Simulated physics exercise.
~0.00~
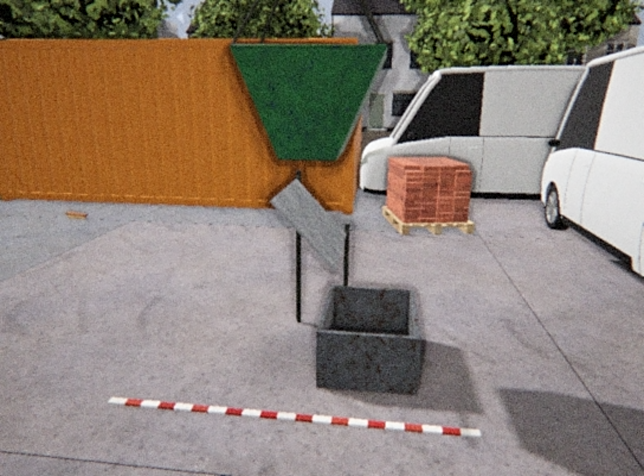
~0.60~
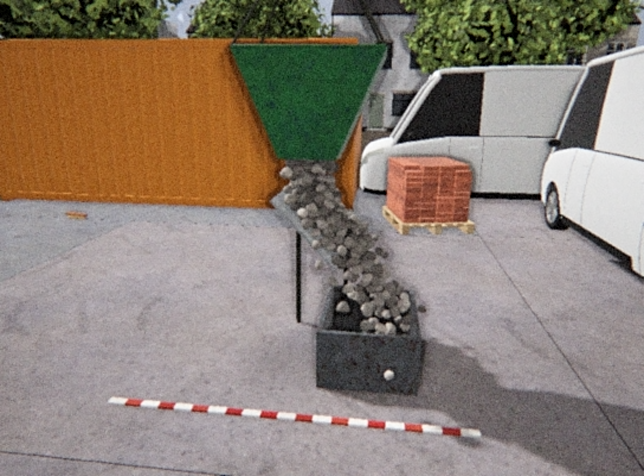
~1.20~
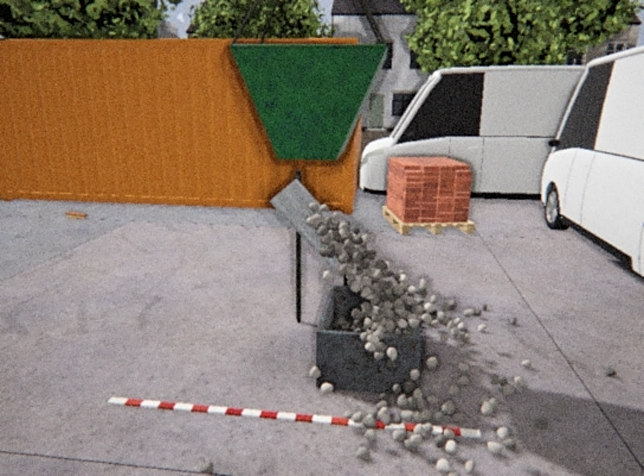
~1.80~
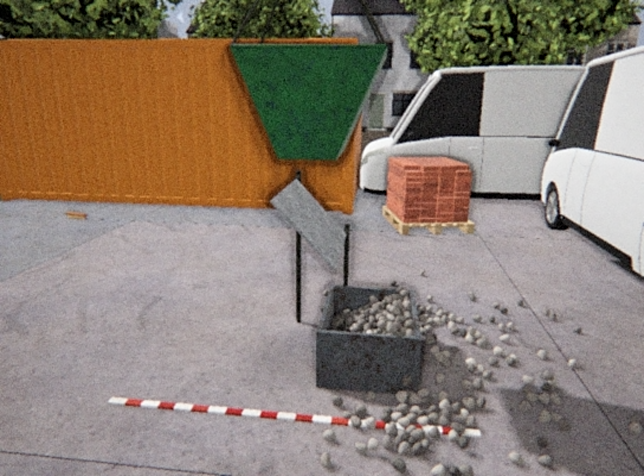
In a paved yard with parked white vans and an orange wall, grey cobbles pour from a green hopper down a sloped steel chute into a dark open bin, then spill over, ending with most in the bin and the rest scattered mainly in front and to the right.
